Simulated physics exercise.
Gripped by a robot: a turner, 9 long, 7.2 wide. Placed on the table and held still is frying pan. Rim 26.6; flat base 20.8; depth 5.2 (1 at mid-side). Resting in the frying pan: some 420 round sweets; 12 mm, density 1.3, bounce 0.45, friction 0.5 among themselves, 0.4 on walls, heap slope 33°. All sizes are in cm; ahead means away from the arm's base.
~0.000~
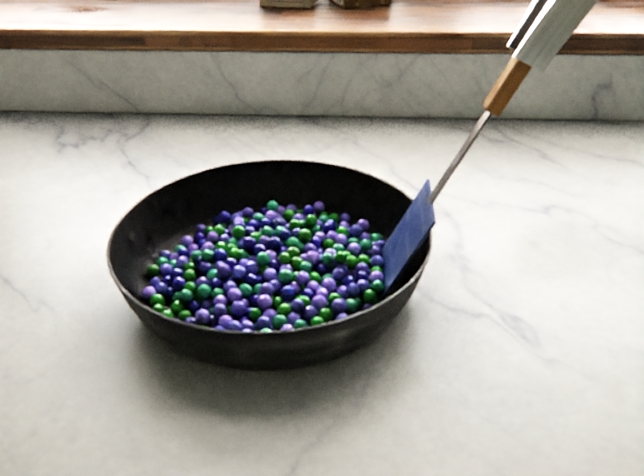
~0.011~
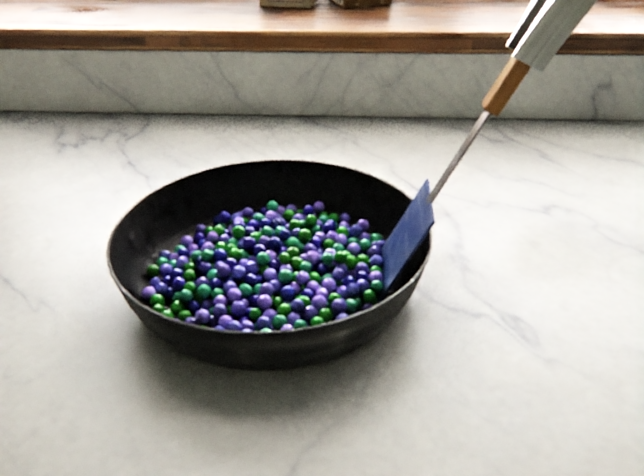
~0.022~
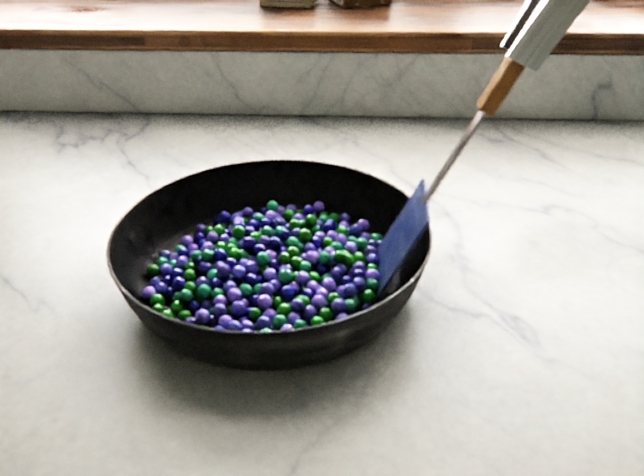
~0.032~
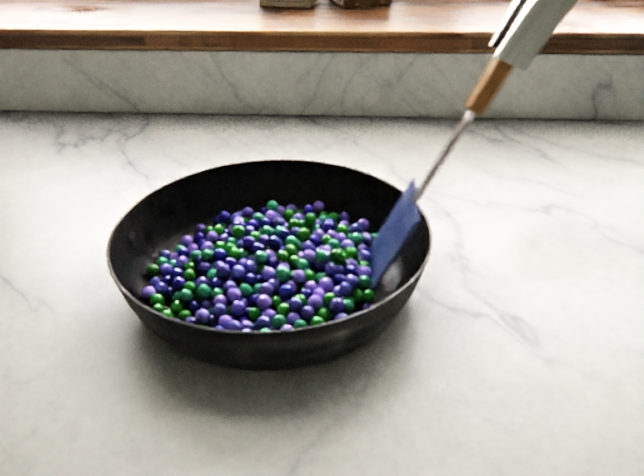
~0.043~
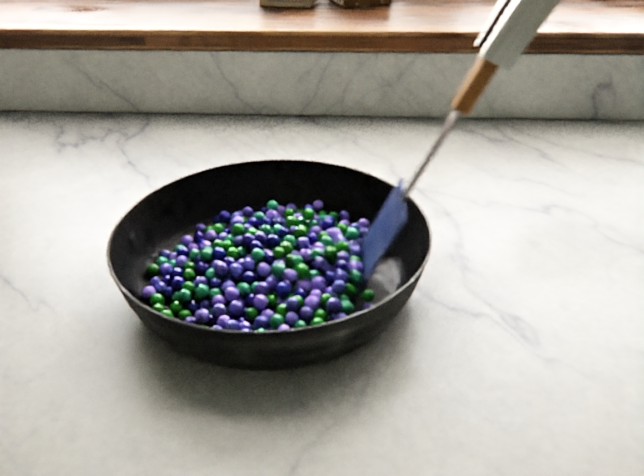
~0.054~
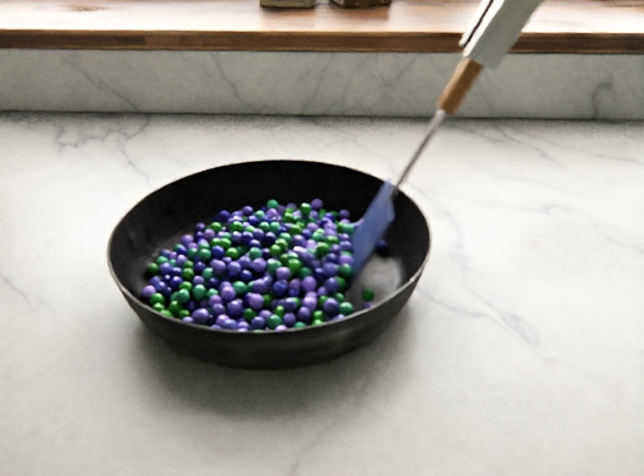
At the start, a robot-held turner with a blue blade rests against the right inner side of a black frying pan filled with green, blue and purple round sweets. The blade then moves left into the heap, pushing the nearest sweets together and baring a patch of the pan's base behind it.
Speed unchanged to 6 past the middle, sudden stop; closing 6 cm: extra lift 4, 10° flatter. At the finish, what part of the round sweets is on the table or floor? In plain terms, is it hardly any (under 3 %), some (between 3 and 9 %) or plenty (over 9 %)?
Some - between 3 and 9 %.
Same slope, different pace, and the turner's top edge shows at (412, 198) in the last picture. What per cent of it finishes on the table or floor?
Estimate: Close to 0 %.
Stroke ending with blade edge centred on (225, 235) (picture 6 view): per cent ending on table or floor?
Around 0 percent ends on the table or floor.
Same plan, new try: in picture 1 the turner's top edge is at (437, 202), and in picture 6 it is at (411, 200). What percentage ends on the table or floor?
Roughly 0 percent ends up there.
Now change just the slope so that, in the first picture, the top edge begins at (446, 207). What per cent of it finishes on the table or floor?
About 5 per cent.
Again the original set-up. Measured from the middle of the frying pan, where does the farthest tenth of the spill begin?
About 55 cm.
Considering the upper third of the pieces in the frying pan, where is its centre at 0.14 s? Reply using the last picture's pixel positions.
Around (241, 254).
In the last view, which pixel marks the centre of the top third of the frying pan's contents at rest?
(183, 251).
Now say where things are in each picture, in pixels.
In the first frame, turner top edge at (432, 199), sloping 64°; upper third of the load around (276, 260), from x 150 to 380, top at y 205; 421 in the frying pan.
In the second frame, turner top edge at (431, 199), sloping 64°; upper third of the load around (276, 260), from x 150 to 380, top at y 205.
In the third frame, turner top edge at (426, 199), sloping 64°; upper third of the load around (280, 259), from x 150 to 380, top at y 205.
In the fourth frame, turner top edge at (416, 198), sloping 64°; upper third of the load around (283, 257), from x 150 to 380, top at y 205.
In the fifth frame, turner top edge at (403, 198), sloping 64°; upper third of the load around (282, 257), from x 150 to 380, top at y 205.
In the sixth frame, turner top edge at (390, 198), sloping 64°; upper third of the load around (282, 255), from x 150 to 380, top at y 205; 421 in the frying pan.
By 0.09 s, sloping 64°, highest piece 6 above the table; 421 in the frying pan.
By 0.14 s, sloping 61°, highest piece 7 above the table; 421 in the frying pan.
By 0.36 s, sloping 54°, highest piece 6 above the table; 400 in the frying pan, 17 on the table or floor, 4 on the blade or in flight.
By 1.41 s, sloping 54°, highest piece 5 above the table; 400 in the frying pan, 21 on the table or floor.
Final count, 400 in the frying pan, 21 on the table or floor. That is 5 % on the table or floor.
